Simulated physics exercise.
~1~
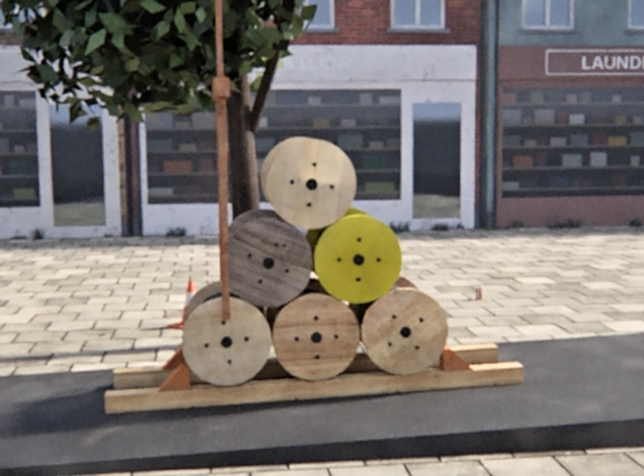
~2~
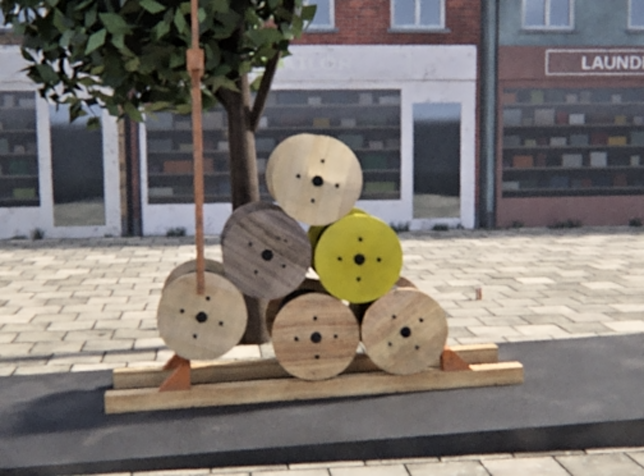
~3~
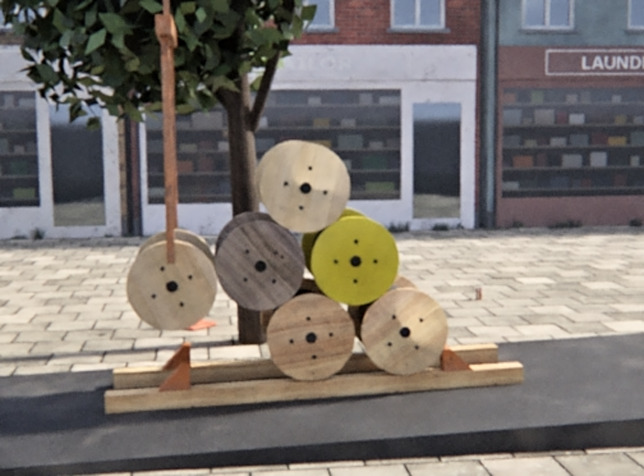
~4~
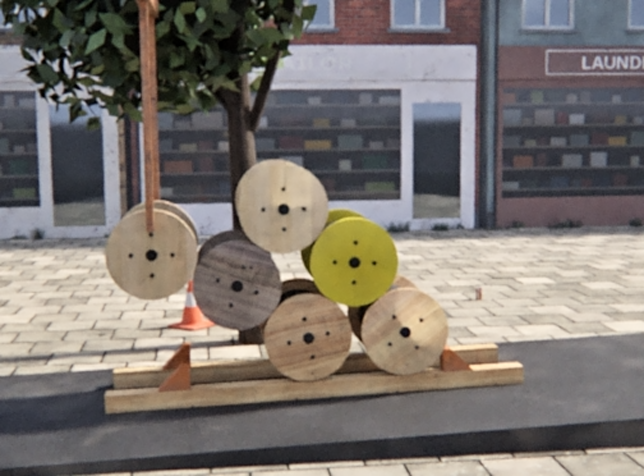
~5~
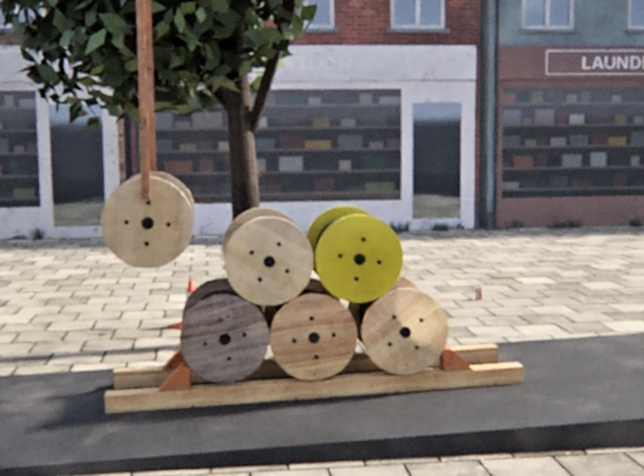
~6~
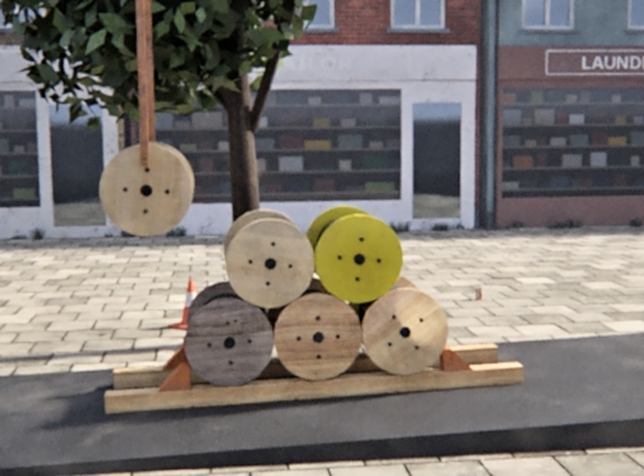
A cable reel at the lower left of a stack of six is drawn out leftward and upward by a crane, the grey-brown reel rolls down into its place, the pale top reel settles in the second row, and the yellow one ends up where it began.
